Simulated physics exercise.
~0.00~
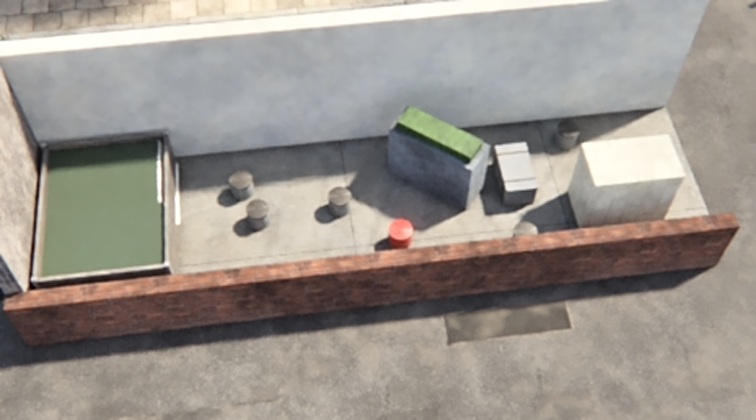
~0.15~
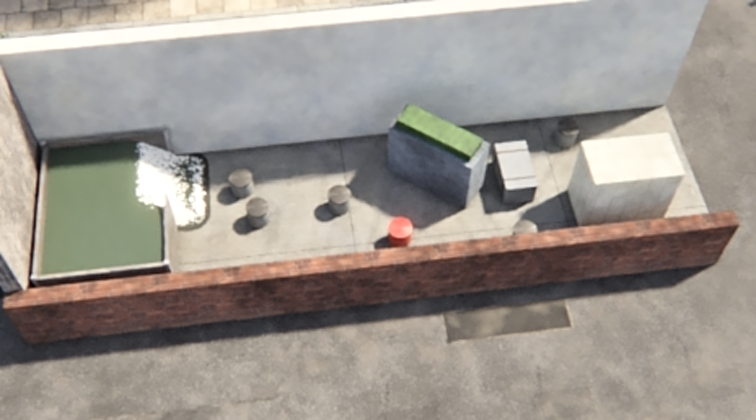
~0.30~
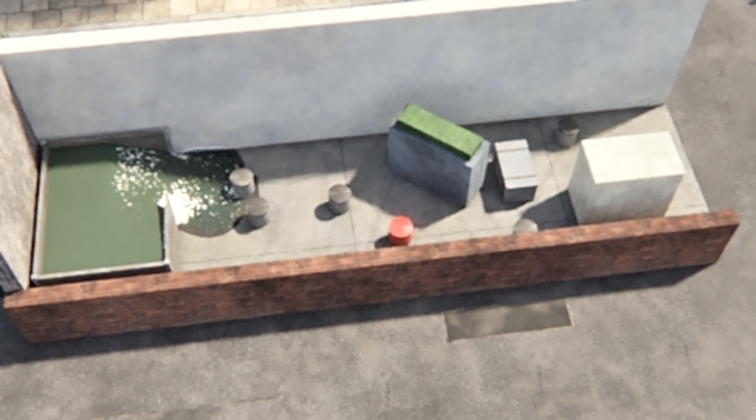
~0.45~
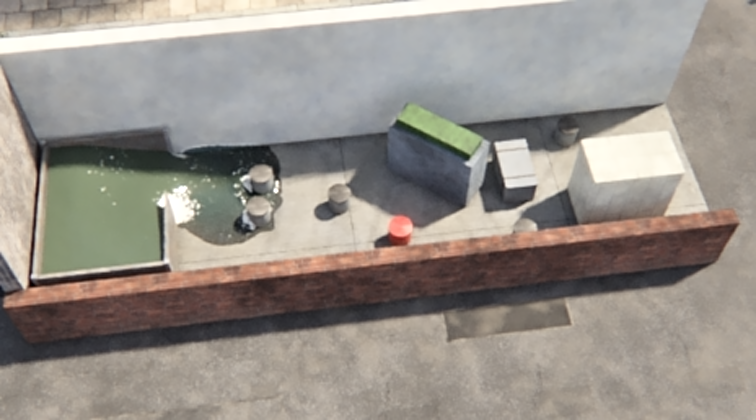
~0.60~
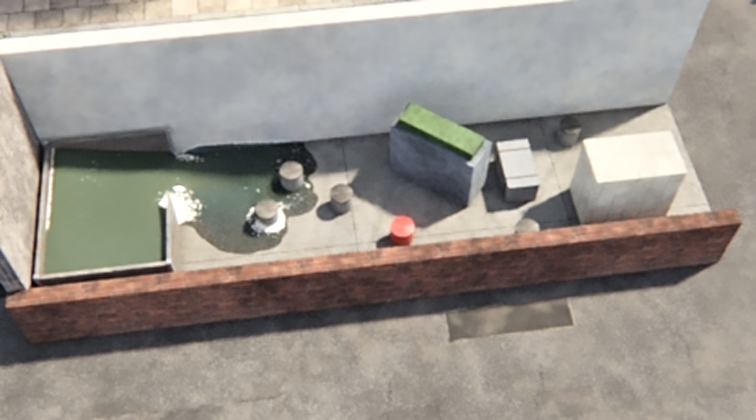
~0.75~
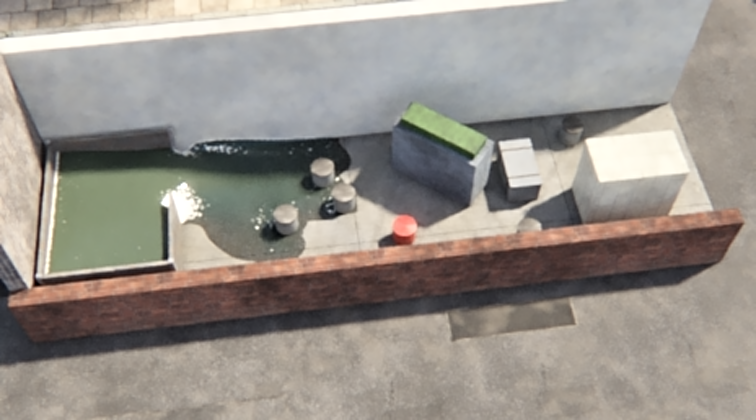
Back alley from above, green water bursting from an open tank's side, spreading right across the ground and pushing two stubby trunks along.
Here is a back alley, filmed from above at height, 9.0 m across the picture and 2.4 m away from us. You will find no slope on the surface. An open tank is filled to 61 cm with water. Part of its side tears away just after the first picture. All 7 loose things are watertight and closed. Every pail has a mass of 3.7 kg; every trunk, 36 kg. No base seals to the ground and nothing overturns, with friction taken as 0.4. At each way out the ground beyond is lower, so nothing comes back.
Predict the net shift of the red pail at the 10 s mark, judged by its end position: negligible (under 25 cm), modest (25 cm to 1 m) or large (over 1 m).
The net shift is large.
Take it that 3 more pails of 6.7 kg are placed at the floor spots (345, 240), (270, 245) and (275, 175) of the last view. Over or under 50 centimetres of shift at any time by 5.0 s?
Per the listed order, goes farther, stays closer, goes farther.
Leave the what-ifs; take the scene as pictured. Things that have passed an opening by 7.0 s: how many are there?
I get 6 in all.
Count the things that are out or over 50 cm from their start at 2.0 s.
Result: 4.
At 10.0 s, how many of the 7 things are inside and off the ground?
0.
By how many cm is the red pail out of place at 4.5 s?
Shift by then: About 300 cm.
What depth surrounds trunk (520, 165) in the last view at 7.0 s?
10 cm.
After 2.0 s the red pail is near (462, 241), 0.8 m from its start, aground; 0 of 7 are out; 2 afloat.
After 4.5 s the red pail is near (575, 116), 3.2 m from its start, afloat; 3 of 7 are out; 3 afloat.
After 7.0 s the red pail has gone out; 6 of 7 are out; 1 afloat.
After 10.0 s the red pail has gone out; 6 of 7 are out; 0 afloat.
